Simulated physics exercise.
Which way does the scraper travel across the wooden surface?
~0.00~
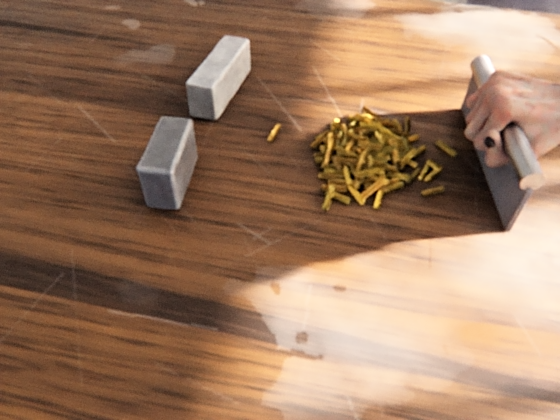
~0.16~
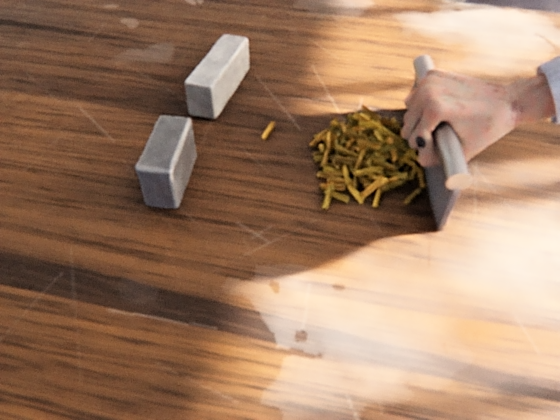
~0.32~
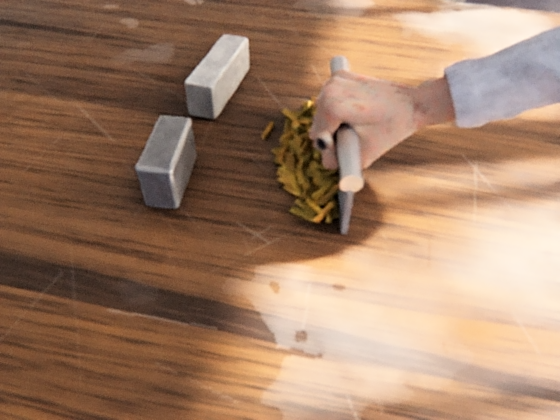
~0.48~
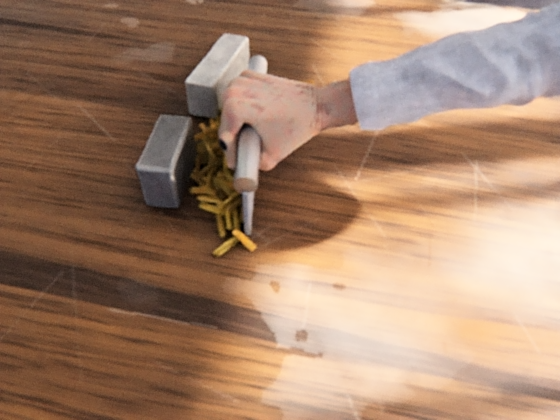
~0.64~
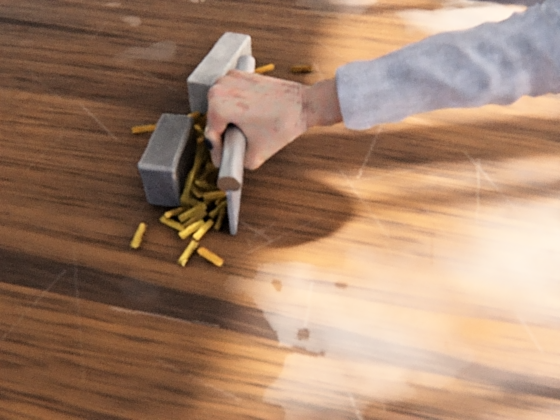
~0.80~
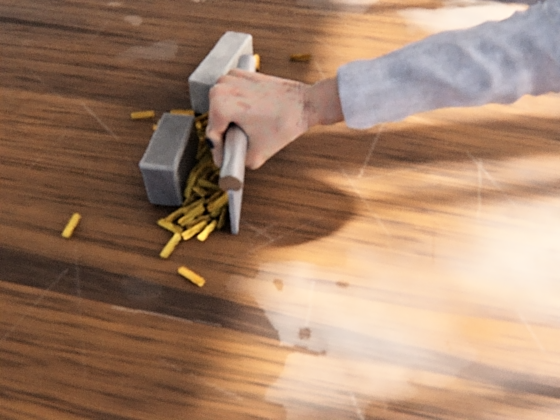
The scraper travels to the left, pushing the yellow pieces toward the two gray blocks.
